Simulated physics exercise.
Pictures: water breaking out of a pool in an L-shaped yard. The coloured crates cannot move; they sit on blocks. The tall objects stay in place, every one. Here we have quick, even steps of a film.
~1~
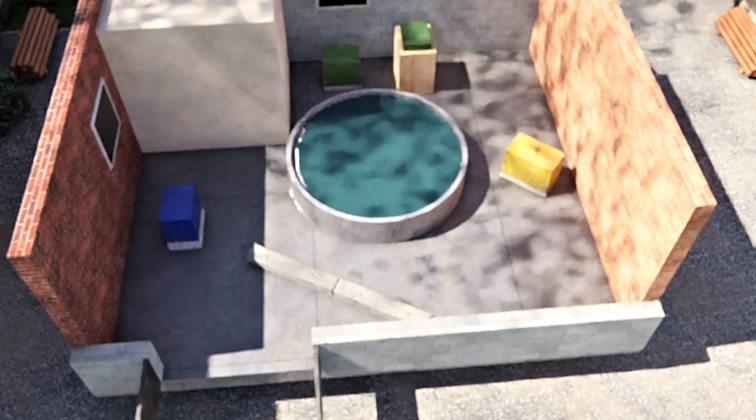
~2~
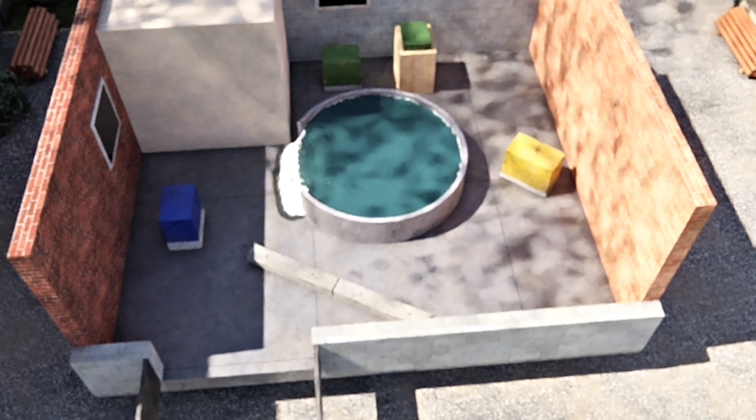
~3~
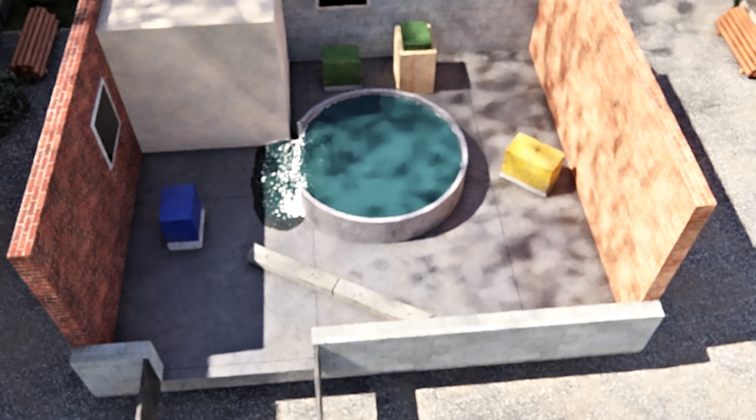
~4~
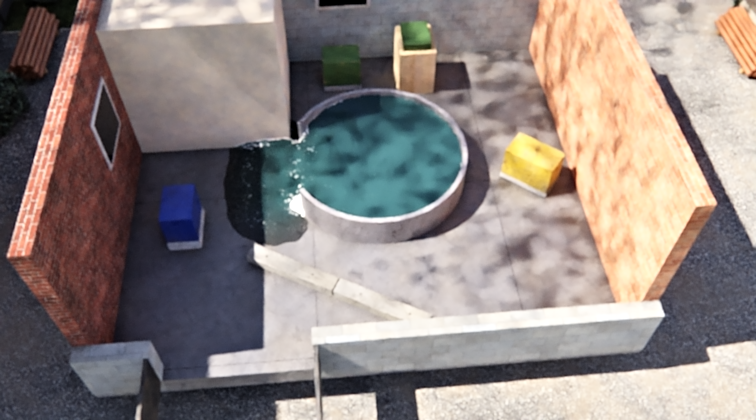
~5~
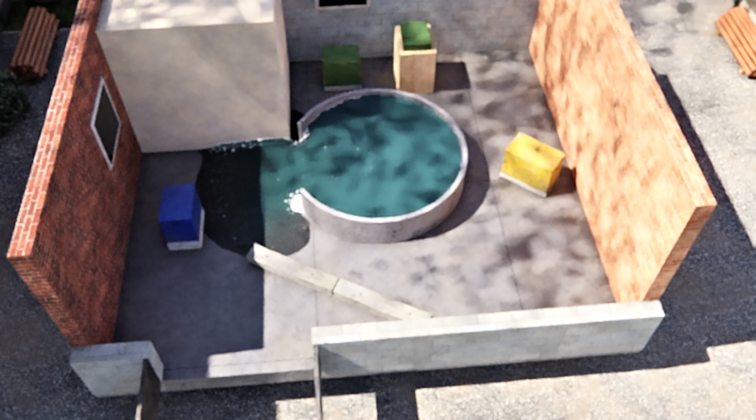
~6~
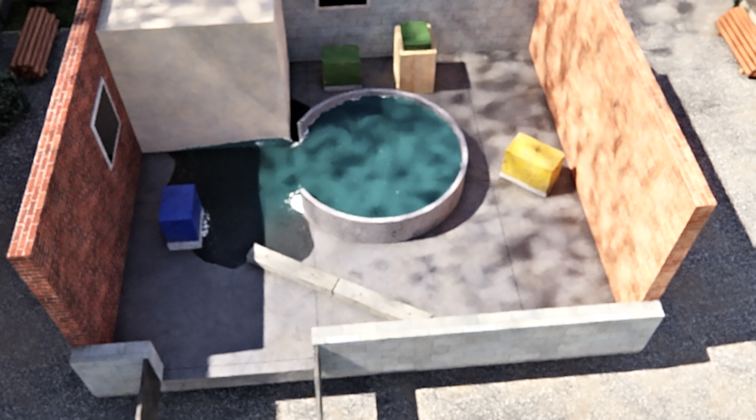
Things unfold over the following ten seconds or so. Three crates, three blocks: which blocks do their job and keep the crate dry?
The yellow crate keeps dry; the green crate keeps dry; the blue crate gets wet.
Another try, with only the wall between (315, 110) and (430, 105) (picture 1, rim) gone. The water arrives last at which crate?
The blue one, by my reading.
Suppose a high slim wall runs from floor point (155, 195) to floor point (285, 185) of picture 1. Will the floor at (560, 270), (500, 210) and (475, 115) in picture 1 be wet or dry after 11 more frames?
One after the other: Not flooded, clear, no water.
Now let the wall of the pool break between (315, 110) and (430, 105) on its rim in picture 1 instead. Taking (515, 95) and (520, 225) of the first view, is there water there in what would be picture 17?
Submerged, waterless.
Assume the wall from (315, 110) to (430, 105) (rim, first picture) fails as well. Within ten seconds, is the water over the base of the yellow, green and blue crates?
Going through them, the yellow crate gets reached, the green crate gets reached and the blue crate is never reached.
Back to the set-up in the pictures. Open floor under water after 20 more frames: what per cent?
Roughly 35 percent, I'd say.
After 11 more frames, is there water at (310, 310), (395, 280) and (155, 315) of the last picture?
Taking the three spots one by one, I'd call them clear, clear and drenched.
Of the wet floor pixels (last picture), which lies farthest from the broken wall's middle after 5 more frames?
(144, 310).
A moment on, water covers 20 % of the floor; the yellow crate not reached, the green crate not reached, the blue crate water round its plinth.
Next, water covers 30 % of the floor; the yellow crate not reached, the green crate water round its plinth, the blue crate water round its plinth.
Then, water covers 35 % of the floor; the yellow crate not reached, the green crate water round its plinth, the blue crate water round its plinth.
Later, water covers 45 % of the floor; the yellow crate not reached, the green crate water round its plinth, the blue crate water round its plinth.
In the end, water covers 70 % of the floor; the yellow crate stayed above the water, the green crate stayed above the water, the blue crate was topped.
